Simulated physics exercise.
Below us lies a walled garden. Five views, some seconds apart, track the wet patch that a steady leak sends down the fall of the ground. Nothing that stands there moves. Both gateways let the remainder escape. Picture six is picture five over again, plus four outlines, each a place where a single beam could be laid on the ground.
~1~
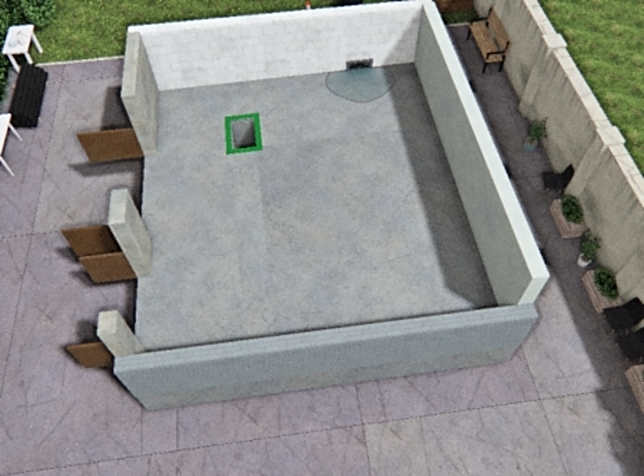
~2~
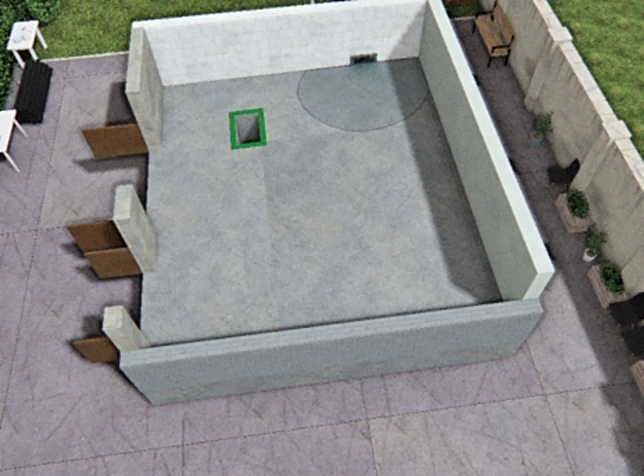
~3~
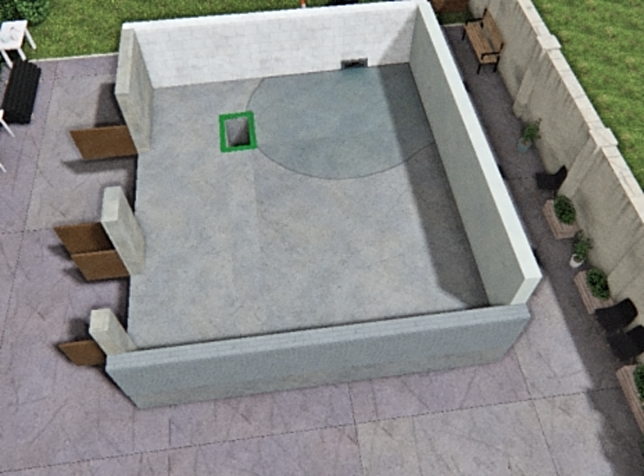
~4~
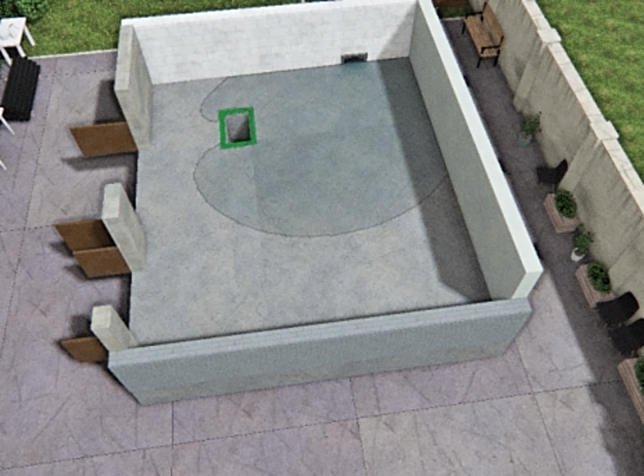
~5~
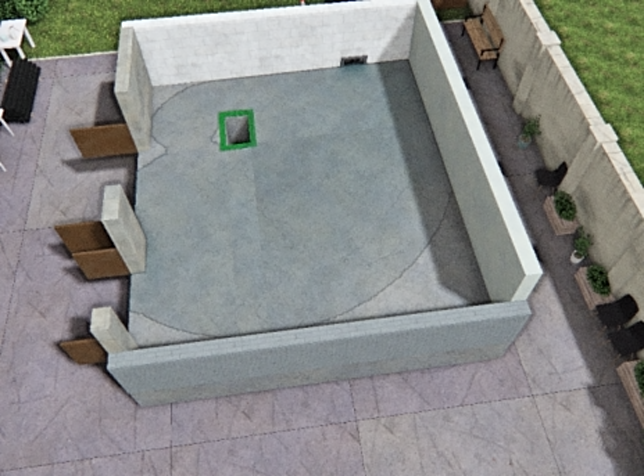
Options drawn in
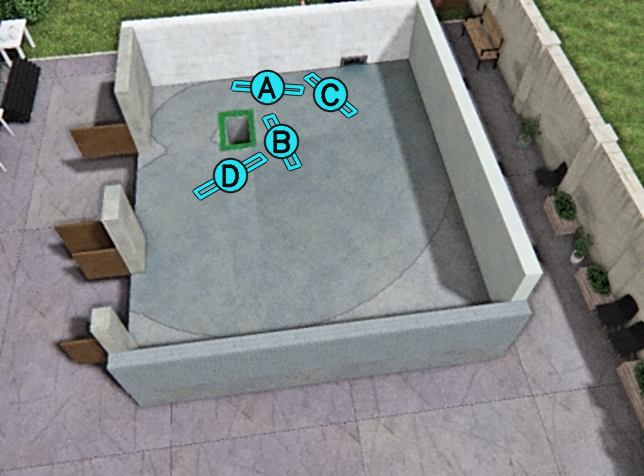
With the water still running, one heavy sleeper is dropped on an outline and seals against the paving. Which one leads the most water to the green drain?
The best spot is D.
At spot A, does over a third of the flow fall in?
No, it does not.
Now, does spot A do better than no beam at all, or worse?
It is worse.
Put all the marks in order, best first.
The order is D, A, B, C.
On the marked copy, A from (234, 85) to (301, 90); B from (268, 117) to (294, 166); C from (309, 76) to (352, 113); D from (197, 194) to (262, 157).
For spot A, about 14 % of the stream runs into the green drain, about 86 % out by the gates.
For spot B, about 10 % of the stream runs into the green drain, about 90 % out by the gates.
For spot C, about 7 % of the stream runs into the green drain, about 93 % out by the gates.
For spot D, about 20 % of the stream runs into the green drain, about 80 % out by the gates.
